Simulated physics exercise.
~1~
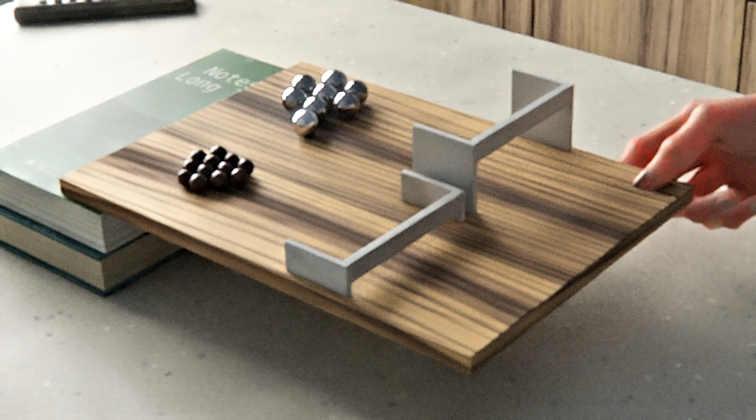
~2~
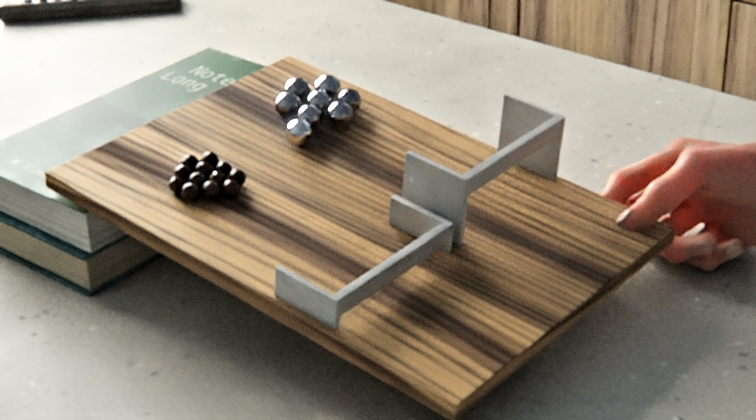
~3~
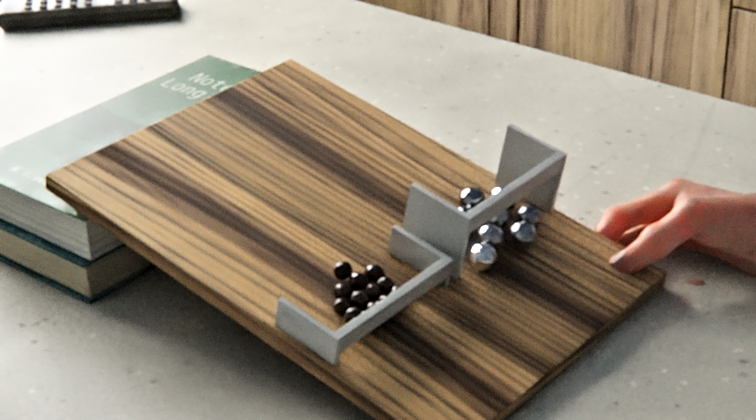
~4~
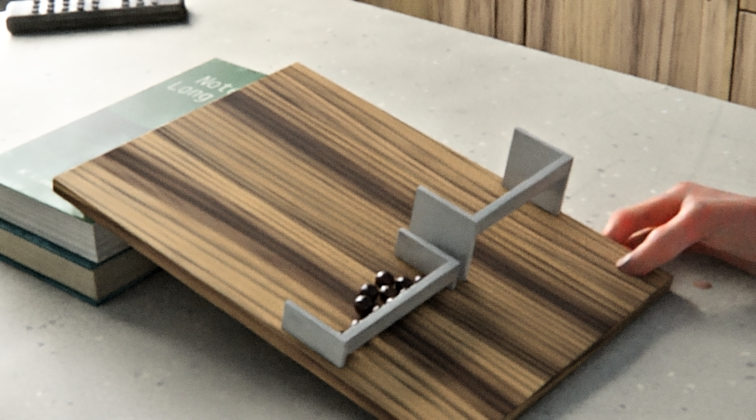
At the start, a striped wooden board rests with one end on a pair of stacked books while a hand holds its other end up at the right, with a cluster of shiny silver balls and a cluster of small dark balls near the upper end. The hand lowers the free end, and the board begins to slope. Both clusters then travel down to the two pale, angled gates, the dark balls at the near one and the silver balls at the far one. Finally, the dark balls stay gathered behind the near gate, while the silver ones have all passed the far gate and are out of sight.
